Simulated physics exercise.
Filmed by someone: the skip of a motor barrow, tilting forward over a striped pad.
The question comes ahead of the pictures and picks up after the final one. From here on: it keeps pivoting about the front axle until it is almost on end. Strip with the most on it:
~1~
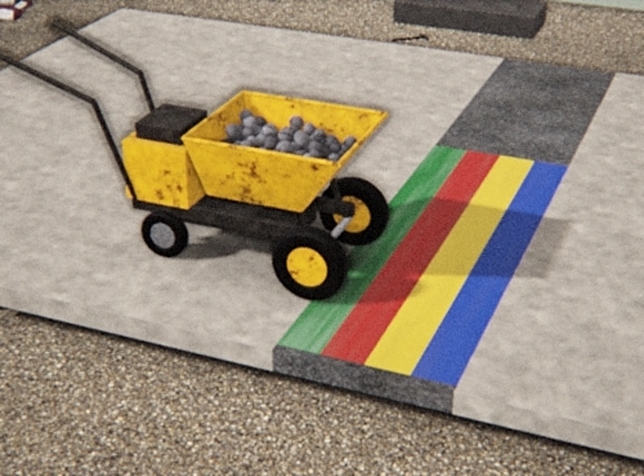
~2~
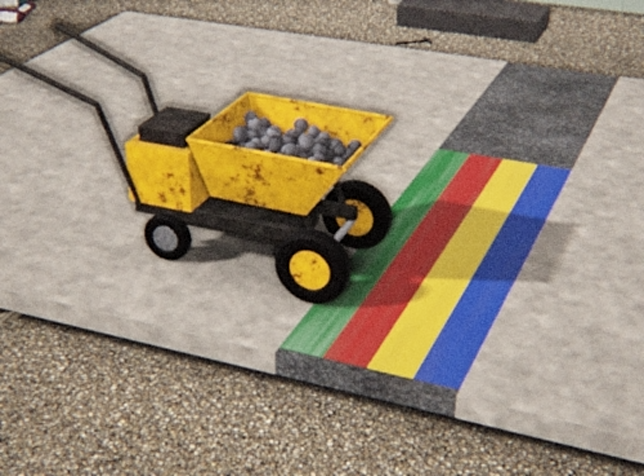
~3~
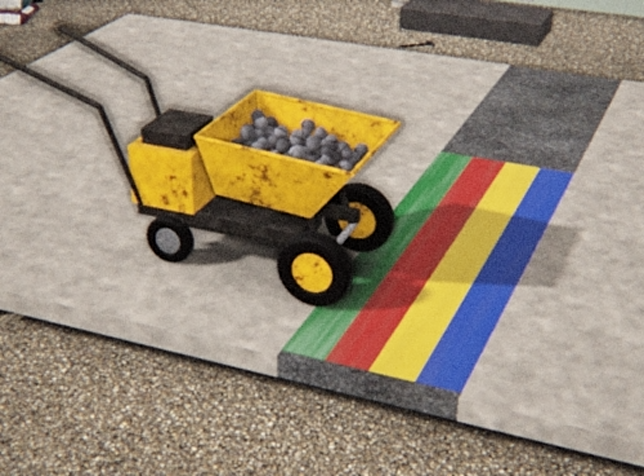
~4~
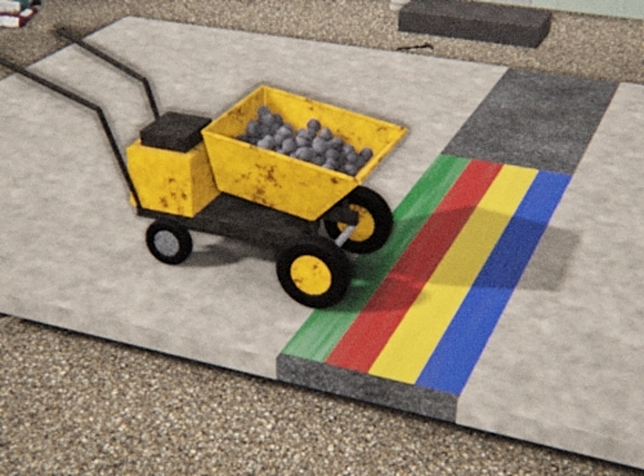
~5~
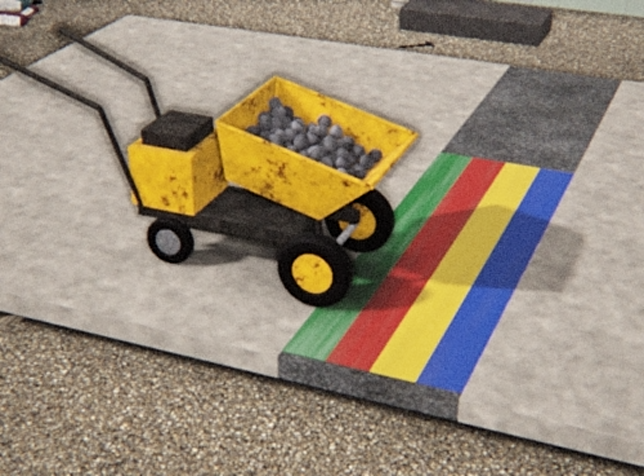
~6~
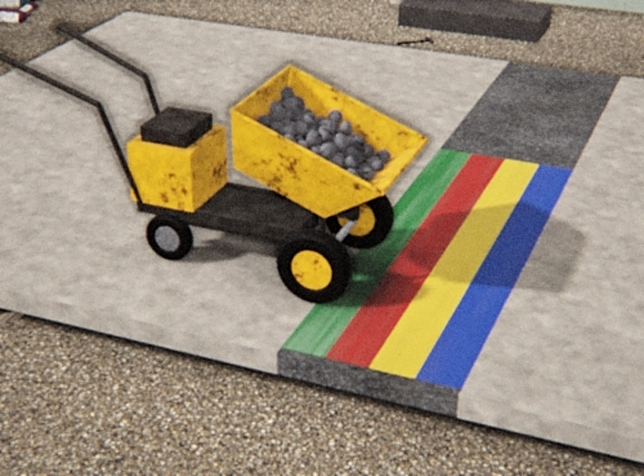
Blue strip.
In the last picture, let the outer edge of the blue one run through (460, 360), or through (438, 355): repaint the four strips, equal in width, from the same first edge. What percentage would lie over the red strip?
0 per cent, then 0 per cent, roughly.
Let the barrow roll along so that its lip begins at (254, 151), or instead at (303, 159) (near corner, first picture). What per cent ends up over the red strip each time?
Some 40 % then some 10 %.
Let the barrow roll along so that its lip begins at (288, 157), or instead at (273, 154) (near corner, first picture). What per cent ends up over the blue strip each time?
First try: Some 20 %; second try: 10 %.
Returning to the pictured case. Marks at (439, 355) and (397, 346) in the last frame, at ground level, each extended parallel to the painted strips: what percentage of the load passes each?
Respectively 60 and 80 %.
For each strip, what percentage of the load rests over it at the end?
The green strip carries 0 per cent, the red strip 0 per cent, the yellow strip 10 per cent and the blue strip 40 per cent.
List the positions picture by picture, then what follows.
The first frame shows lip of the skip (338, 165), level; top of the load (273, 143), round cobbles; green strip (318, 322); red strip (361, 332); yellow strip (404, 341); blue strip (449, 351).
The second frame shows lip of the skip (343, 169), tipped barely; top of the load (277, 145).
The third frame shows lip of the skip (352, 175), tipped barely; top of the load (284, 145).
The fourth frame shows lip of the skip (359, 182), tipped a little; top of the load (279, 142).
The fifth frame shows lip of the skip (371, 187), tipped a little; top of the load (275, 133).
The sixth frame shows lip of the skip (382, 193), tipped clearly; top of the load (276, 129); green strip (323, 326); red strip (365, 335); yellow strip (409, 345); blue strip (454, 355).
Just after the last frame, skip tipped steeply; every one in the skip.
A moment on, skip tipped right over; roughly two thirds in the skip; just a few over the yellow strip; roughly a quarter over the blue strip; just a few off the paint.
Further on, skip tipped right over; roughly a quarter in the skip; just a few over the red strip; about a tenth over the yellow strip; roughly a third over the blue strip; roughly a quarter off the paint.
When it is over, skip tipped right over; roughly a quarter in the skip; not one over the green strip; just a few over the red strip; about a tenth over the yellow strip; roughly a third over the blue strip; roughly a quarter off the paint.
